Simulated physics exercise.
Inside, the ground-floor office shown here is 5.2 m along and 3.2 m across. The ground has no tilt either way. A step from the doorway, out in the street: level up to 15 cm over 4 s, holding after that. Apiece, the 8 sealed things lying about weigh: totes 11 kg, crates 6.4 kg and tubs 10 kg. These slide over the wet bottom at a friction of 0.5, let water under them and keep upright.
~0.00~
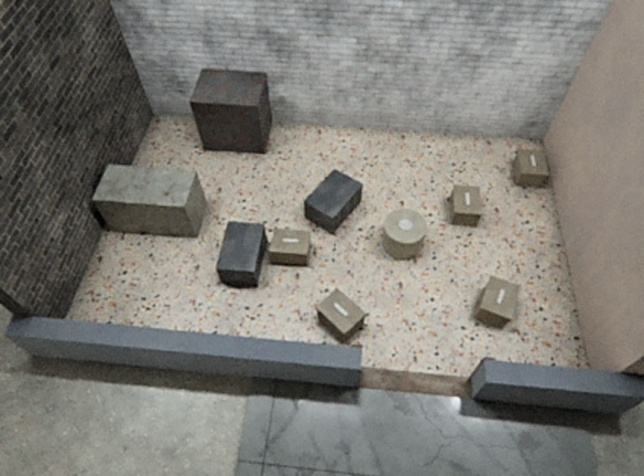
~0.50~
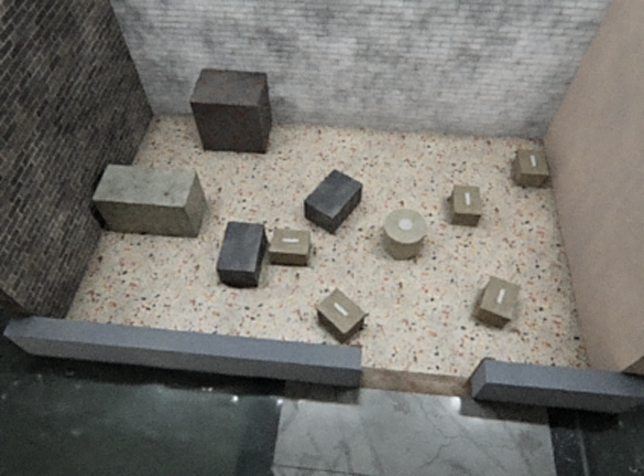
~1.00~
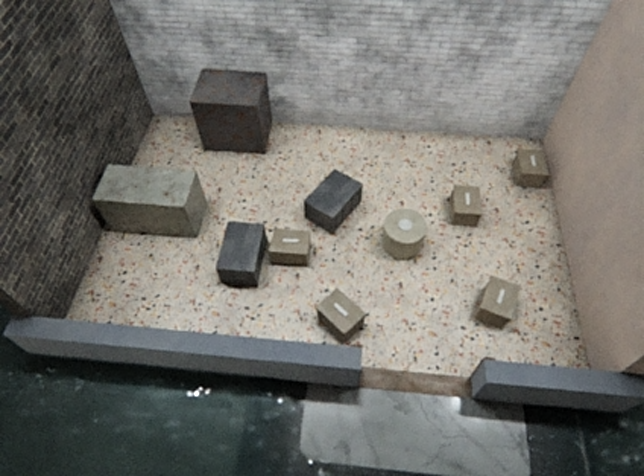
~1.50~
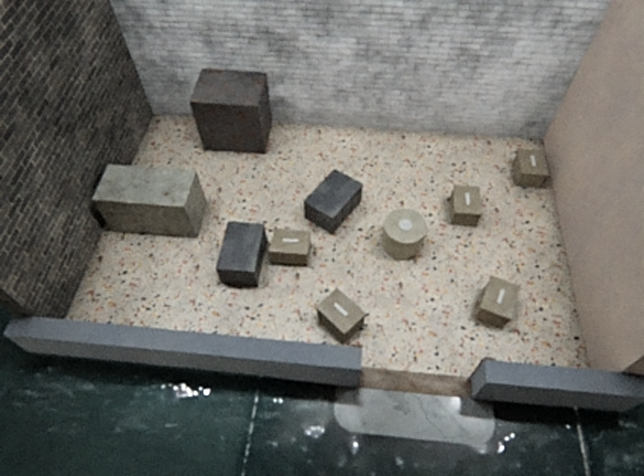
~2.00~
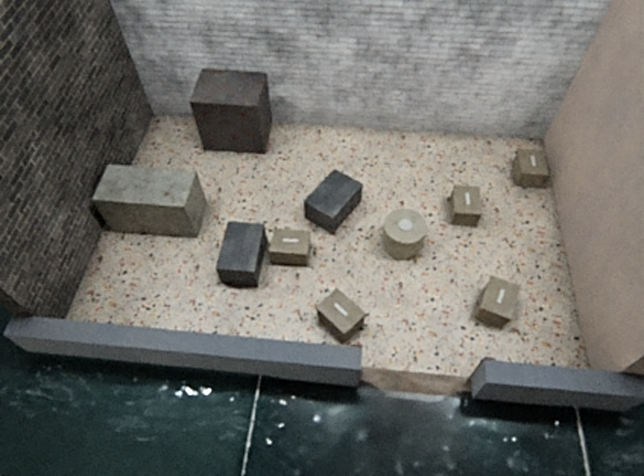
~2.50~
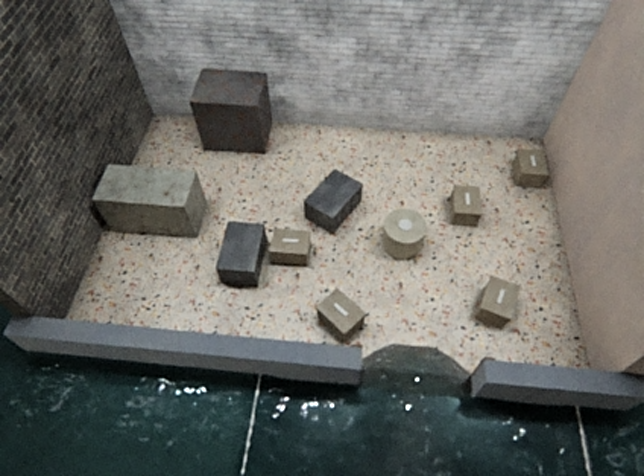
The footage shows a walled room with dark blocks, small boxes and a round tub on a speckled floor, while dark water spreads across the paving outside and slightly enters the doorway gap; the objects inside stay still.
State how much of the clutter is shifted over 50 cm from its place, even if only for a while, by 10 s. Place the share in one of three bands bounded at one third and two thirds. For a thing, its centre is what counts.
It goes in the band less than one third.
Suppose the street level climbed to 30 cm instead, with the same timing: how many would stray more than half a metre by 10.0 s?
Then 5.
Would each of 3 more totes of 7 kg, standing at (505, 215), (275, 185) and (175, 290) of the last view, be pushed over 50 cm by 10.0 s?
First one stays inside the line, second one stays inside the line, third one stays inside the line.
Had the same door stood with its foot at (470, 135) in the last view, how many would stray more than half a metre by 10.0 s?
Then 1 of them would.
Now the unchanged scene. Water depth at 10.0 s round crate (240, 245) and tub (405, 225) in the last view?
Close to 1 and 6 centimetres.
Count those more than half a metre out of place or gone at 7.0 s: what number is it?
The number I get is 2.
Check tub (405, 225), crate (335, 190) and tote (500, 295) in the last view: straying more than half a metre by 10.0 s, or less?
Beyond, beyond, within.
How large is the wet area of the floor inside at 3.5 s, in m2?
Roughly 1.5 m2.
After 3.5 s 0 of 8 are over 50 cm from their spots; 0 afloat.
After 4.5 s 0 of 8 are over 50 cm from their spots; 0 afloat.
After 7.0 s 2 of 8 are over 50 cm from their spots; 0 afloat.
After 10.0 s 2 of 8 are over 50 cm from their spots, and 2 have been at some point; 2 afloat.
